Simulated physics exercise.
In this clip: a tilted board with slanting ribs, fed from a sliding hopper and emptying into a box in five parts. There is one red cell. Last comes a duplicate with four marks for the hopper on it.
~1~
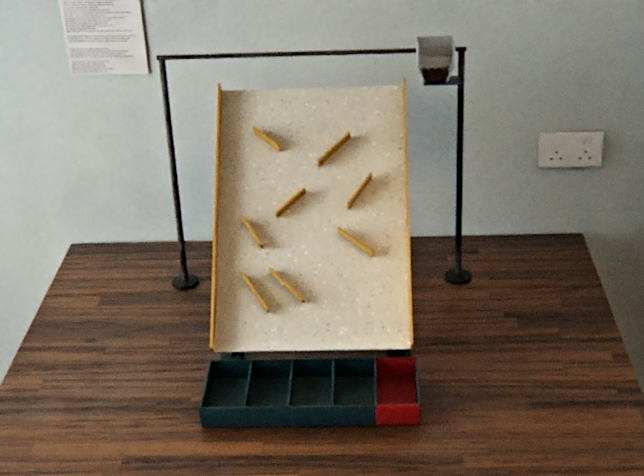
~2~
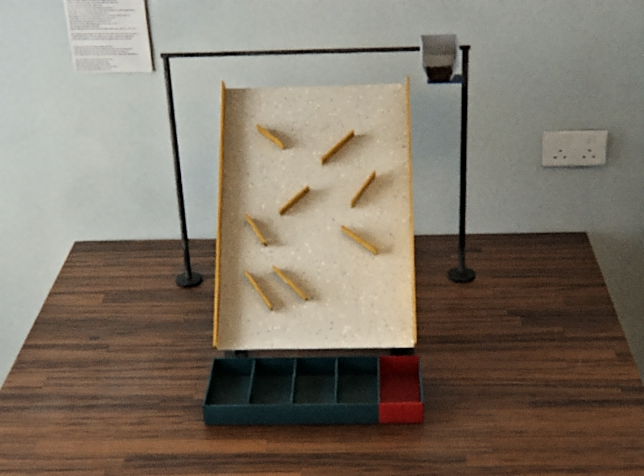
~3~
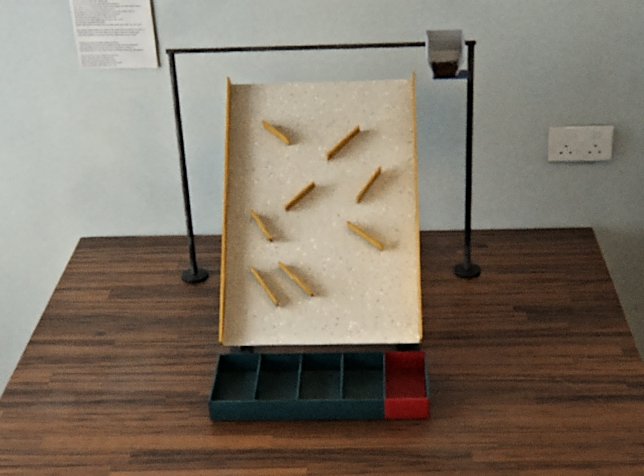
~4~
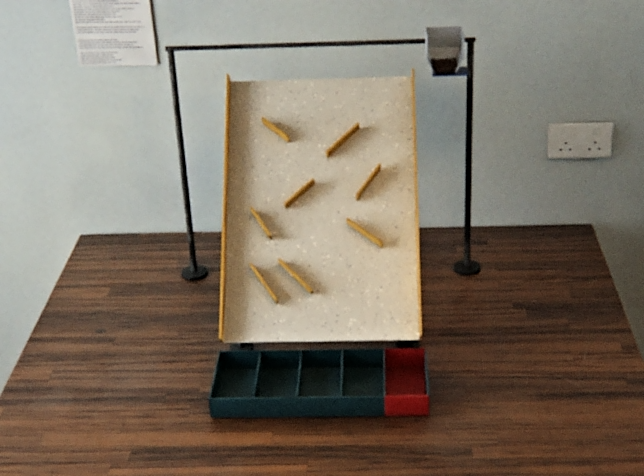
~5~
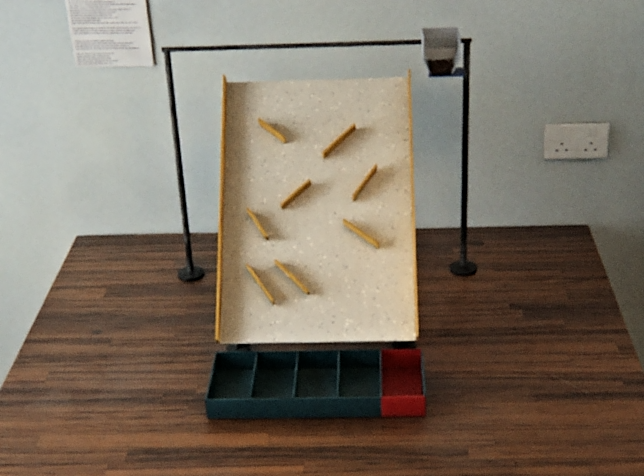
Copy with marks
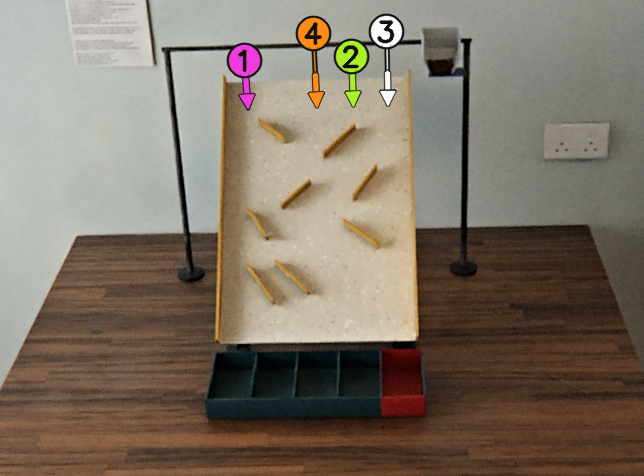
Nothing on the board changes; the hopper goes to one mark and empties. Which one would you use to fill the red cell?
Use mark 3.
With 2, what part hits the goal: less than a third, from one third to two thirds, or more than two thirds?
Less than a third.
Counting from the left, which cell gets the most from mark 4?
The fourth from the left.
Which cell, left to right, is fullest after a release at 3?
The fifth from the left.
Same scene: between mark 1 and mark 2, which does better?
Mark 2.
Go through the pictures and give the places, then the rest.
Hopper at (435, 76), allspice berries, door shut, in the first picture.
Ribs (257, 125) to (283, 144), (321, 159) to (353, 130), (279, 211) to (308, 185), in the second picture.
Ribs (357, 198) to (380, 166), (251, 210) to (270, 238), (347, 221) to (382, 246), in the third picture.
Ribs (250, 263) to (277, 300), (279, 258) to (311, 290), in the fourth picture.
Red cell at (403, 405), number 5 of 5 from the left, in the fifth picture.
On the marked copy, mark 1 meets the board at (247, 103); mark 2 meets the board at (353, 101); mark 3 meets the board at (387, 100); mark 4 meets the board at (316, 102).
For mark 1, a stray few in the red cell, nearly all in other cells, a small part outside the box.
For mark 2, a small part in the red cell, most in other cells.
For mark 3, about two thirds in the red cell, about a quarter in other cells, a small part outside the box.
For mark 4, none in the red cell, all in other cells.
